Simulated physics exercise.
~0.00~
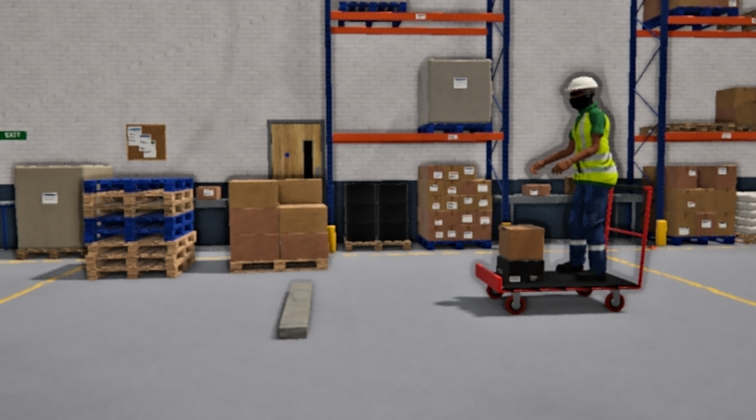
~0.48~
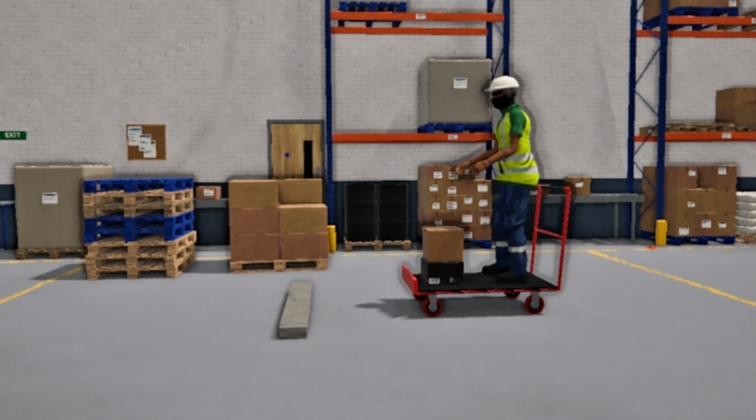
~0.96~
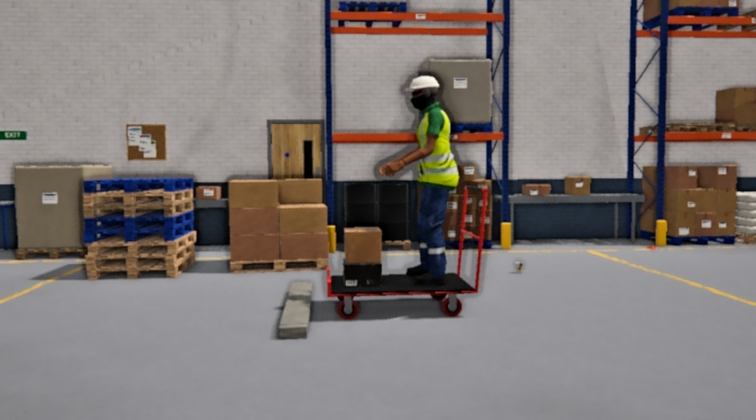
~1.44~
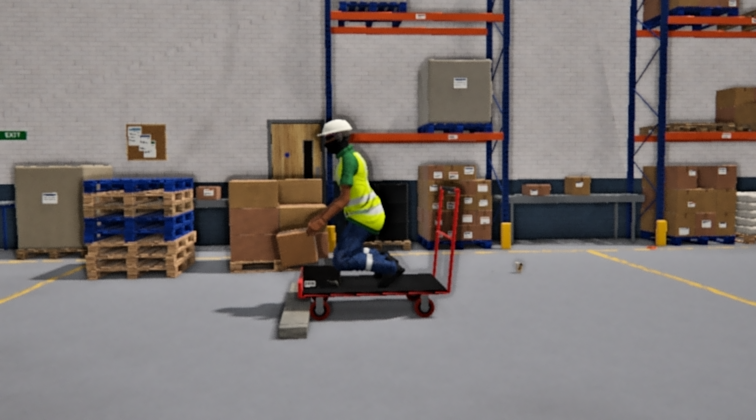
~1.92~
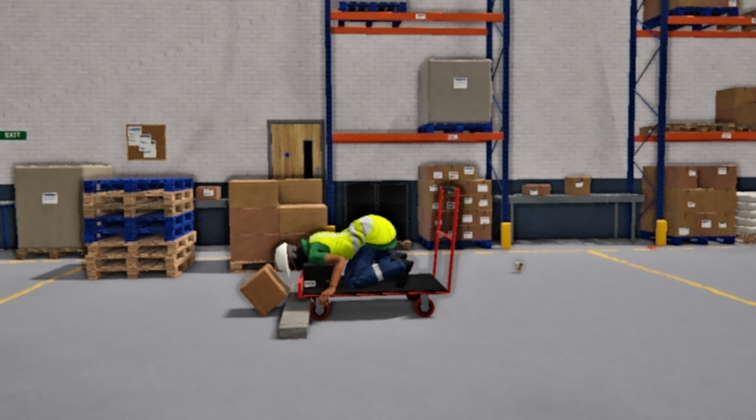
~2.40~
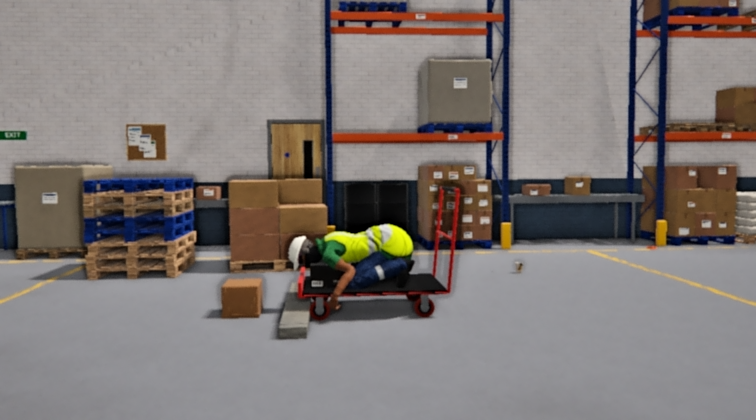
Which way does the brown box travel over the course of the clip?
It travels to the left, first riding on the cart and then tumbling off the front and past the kerb to the floor.
At first, a worker in a white helmet and yellow vest stands on a red-framed cart in a warehouse, arms held forward, with a brown box on a dark one in front. The cart rolls left across the grey floor toward a low kerb. At the kerb it stops, and the worker's knees fold as the body pitches forward. The brown box leaves the front of the cart and tumbles down past the kerb. Finally, the box rests on the floor, while the worker lies slumped face down, hips still over the deck and head at its front edge.
